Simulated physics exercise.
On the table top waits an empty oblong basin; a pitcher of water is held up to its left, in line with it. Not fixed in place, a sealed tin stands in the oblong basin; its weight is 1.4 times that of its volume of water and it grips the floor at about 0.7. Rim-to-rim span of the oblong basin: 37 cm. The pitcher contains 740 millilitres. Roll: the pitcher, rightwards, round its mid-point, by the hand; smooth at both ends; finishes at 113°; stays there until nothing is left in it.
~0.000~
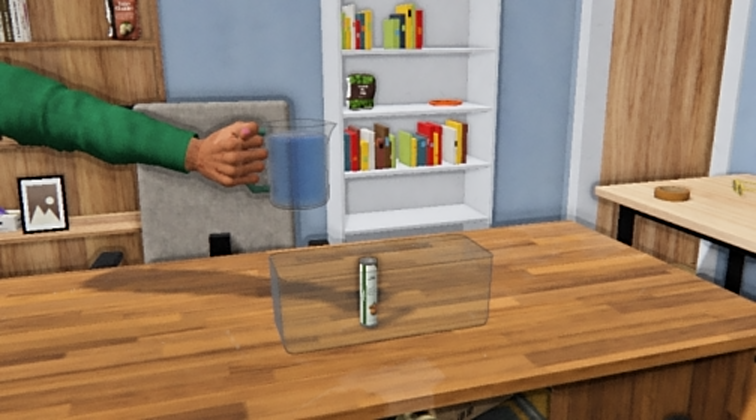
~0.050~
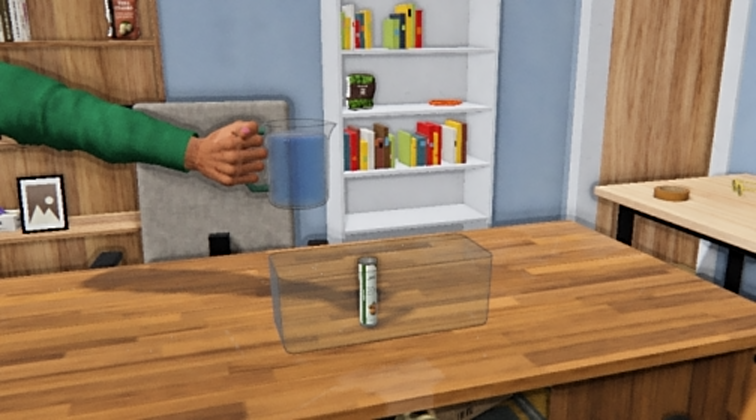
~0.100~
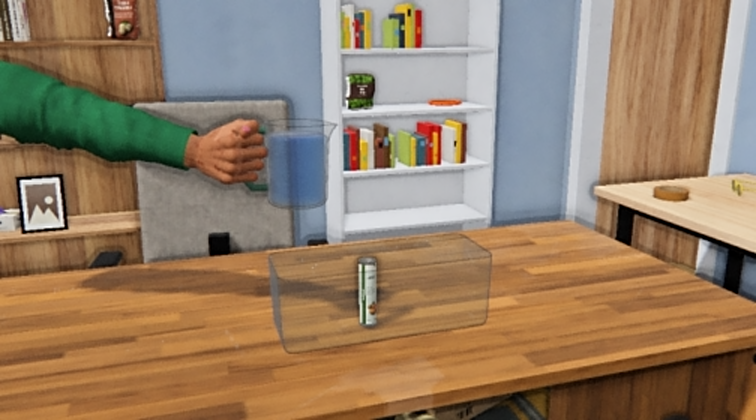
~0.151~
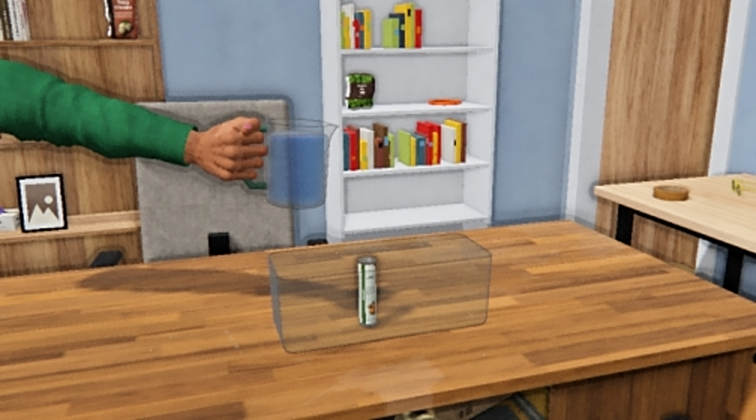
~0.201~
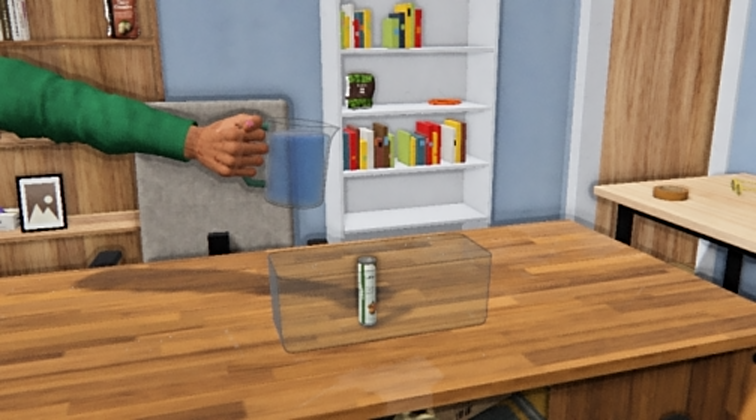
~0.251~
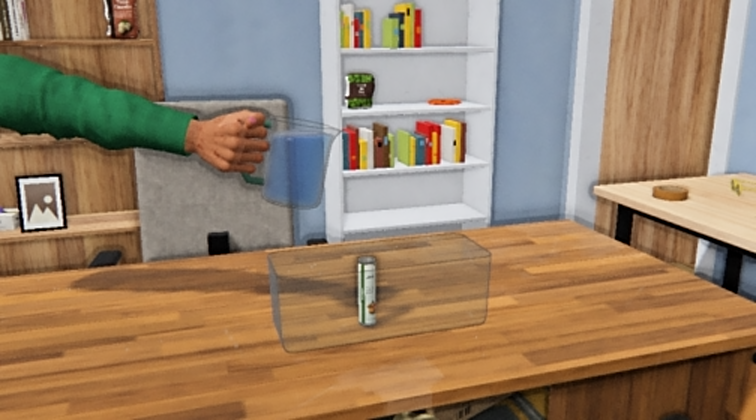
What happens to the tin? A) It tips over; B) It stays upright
(B) It stays upright.
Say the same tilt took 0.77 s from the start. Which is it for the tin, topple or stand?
The tin stays balanced.
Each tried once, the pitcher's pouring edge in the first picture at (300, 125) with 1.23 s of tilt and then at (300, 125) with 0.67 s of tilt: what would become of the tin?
The tin overturns the first time and overturns the second time.
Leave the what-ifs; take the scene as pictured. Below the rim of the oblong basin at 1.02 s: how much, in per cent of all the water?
Roughly 52 percent of it.
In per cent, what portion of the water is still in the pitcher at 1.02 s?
I'd estimate some 26 per cent.
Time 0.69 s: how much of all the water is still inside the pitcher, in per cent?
I reckon about 82 in a hundred is still held.
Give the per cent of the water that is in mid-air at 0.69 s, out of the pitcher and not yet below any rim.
Roughly 14 percent.
After 0.69 s the tilt is 68° and 82 per cent is still to pour; the tin stands where it began.
After 1.02 s the tilt is 105° and 25 per cent is still to pour; the tin stands where it began.
After 1.36 s the tilt is 113° and 1 per cent is still to pour; the tin stands where it began.
After 1.73 s the tilt is 113° and 0 per cent is still to pour; the tin stands where it began.
In the end the tin stands where it began.
